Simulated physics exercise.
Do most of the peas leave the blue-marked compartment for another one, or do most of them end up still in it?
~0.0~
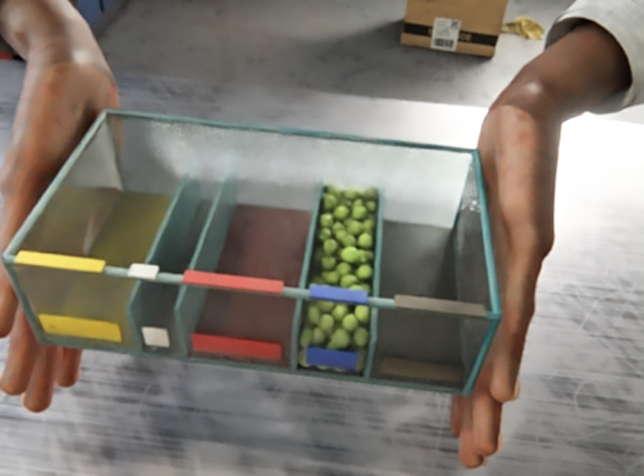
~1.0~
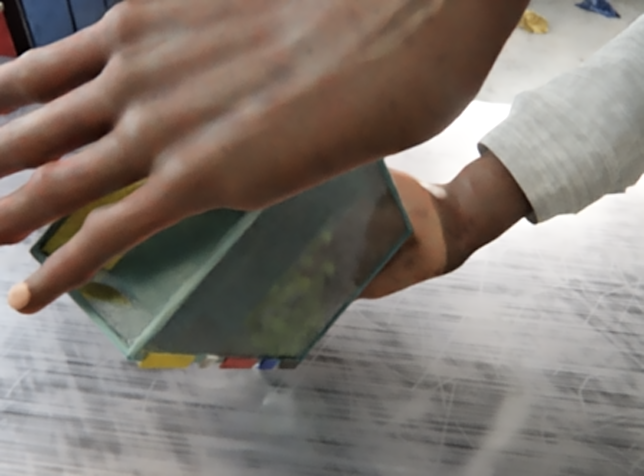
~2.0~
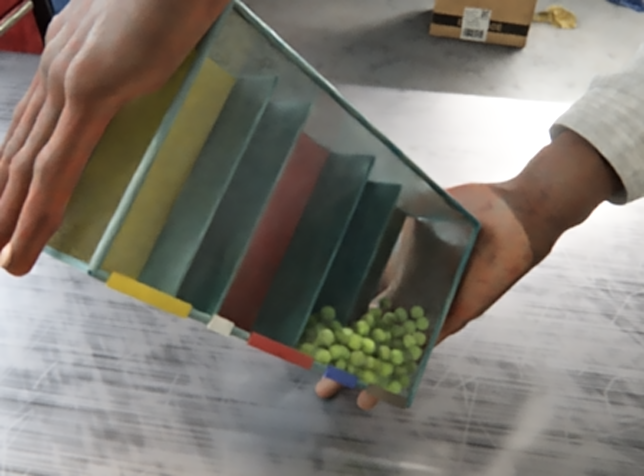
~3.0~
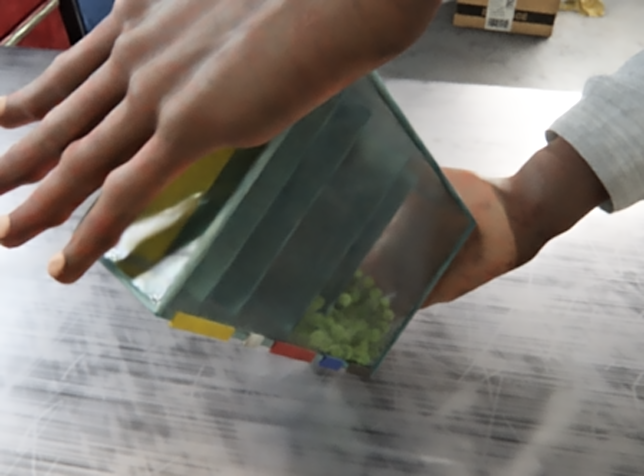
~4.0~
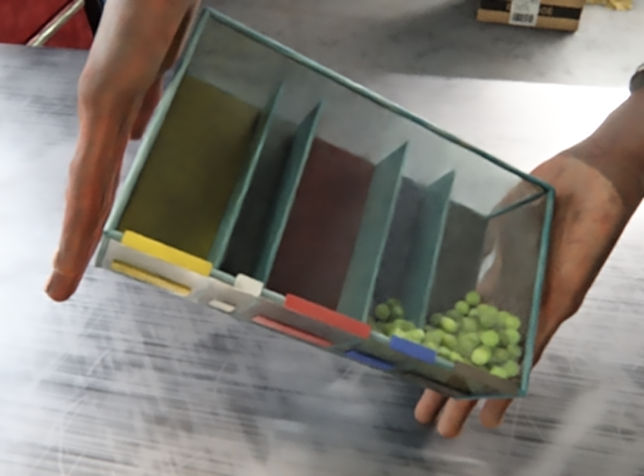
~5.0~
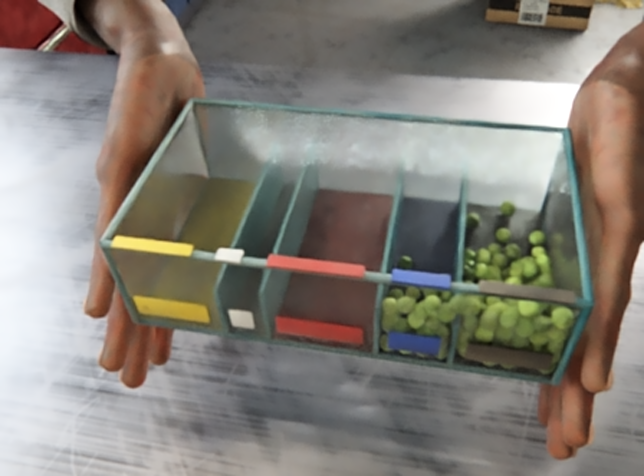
Most of them leave it and end up in the black-marked compartment at the right end. A smaller but clear share lies in the blue one, while the red, white and yellow ones are empty.
